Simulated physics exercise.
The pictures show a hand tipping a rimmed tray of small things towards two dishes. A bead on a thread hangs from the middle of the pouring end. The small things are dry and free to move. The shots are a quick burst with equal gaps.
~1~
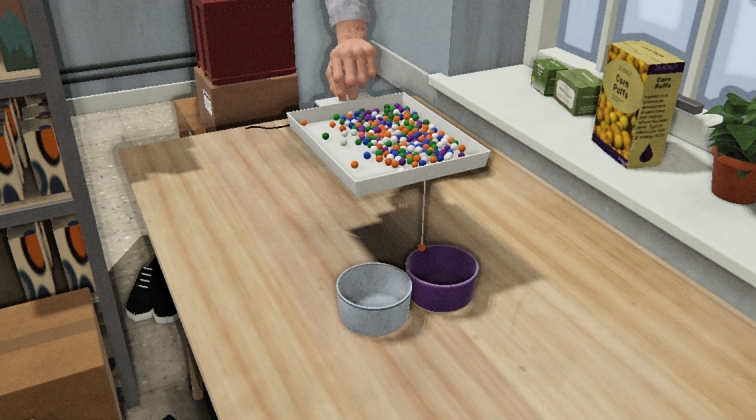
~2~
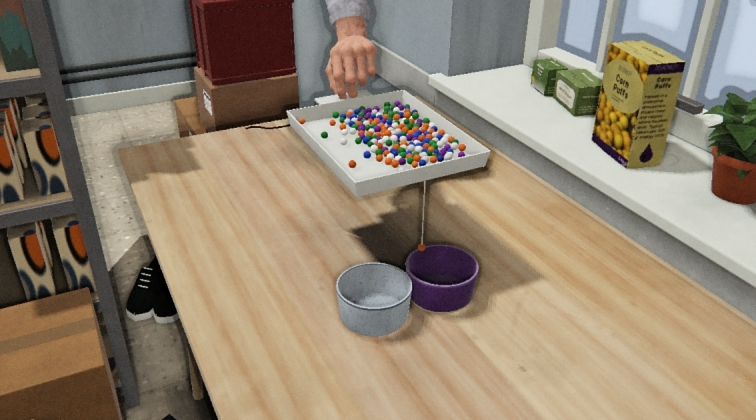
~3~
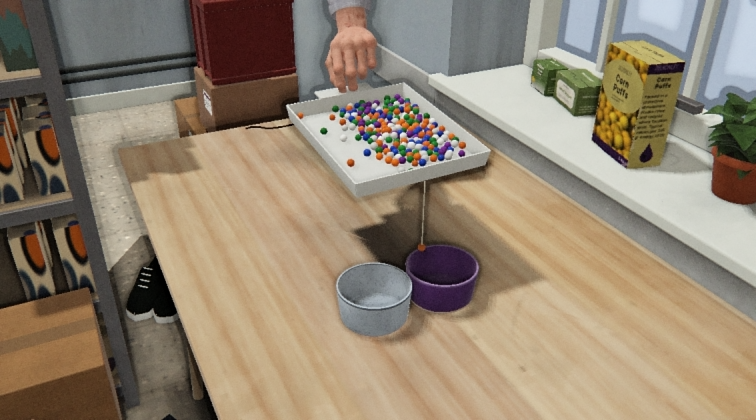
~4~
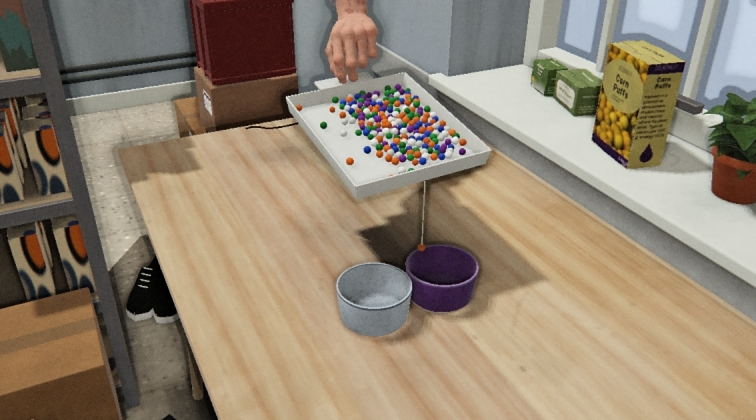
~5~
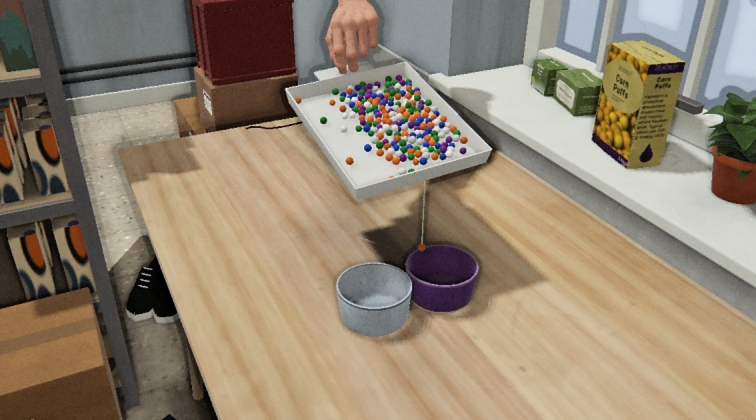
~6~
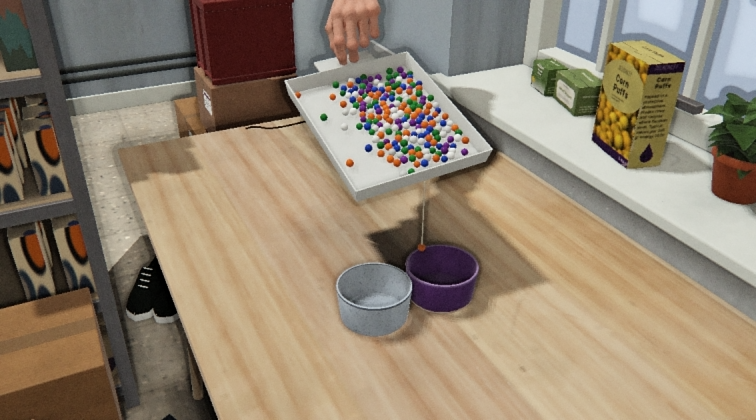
In a storeroom with a shelving rack on the left and a window on the right, a pale wooden table is seen from above at an angle. A hand holds a white rimmed tray of multicoloured beads above a grey dish and a purple dish, beside a sill with a yellow box and potted plant. The hand raises the tray's far end, steepening its tilt, while the beads shift slightly and the camera stays still.
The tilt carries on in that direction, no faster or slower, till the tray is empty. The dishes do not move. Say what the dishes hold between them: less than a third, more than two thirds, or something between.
Caught overall: Over two thirds.
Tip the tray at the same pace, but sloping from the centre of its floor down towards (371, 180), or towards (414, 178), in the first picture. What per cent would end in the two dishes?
In turn 80 and 60 in a hundred.
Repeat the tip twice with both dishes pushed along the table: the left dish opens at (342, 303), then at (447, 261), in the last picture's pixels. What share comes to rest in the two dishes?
Roughly 80 per cent, and 0 per cent.
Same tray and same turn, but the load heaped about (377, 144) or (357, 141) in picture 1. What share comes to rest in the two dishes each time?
First some 80, then 70 per cent.
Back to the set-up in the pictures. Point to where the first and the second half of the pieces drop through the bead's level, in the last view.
At about (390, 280), then at (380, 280).
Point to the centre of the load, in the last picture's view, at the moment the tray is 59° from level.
Close to (401, 153).
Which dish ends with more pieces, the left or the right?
More ends in the dish on the left.
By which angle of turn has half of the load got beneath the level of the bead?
At some 100 degrees.
Shortly afterwards, tray tipped steeply; all but a few on the tray; only a few in the air.
Next, tray tipped right over; near a third on the tray; near a third in the left dish; only a few in the right dish; a little outside both; near a quarter in the air.
Some moments later, tray tipped past a quarter turn; near two thirds in the left dish; a little in the right dish; near a quarter outside both.
In the end, tray tipped past a quarter turn; near two thirds in the left dish; a little in the right dish; near a quarter outside both.
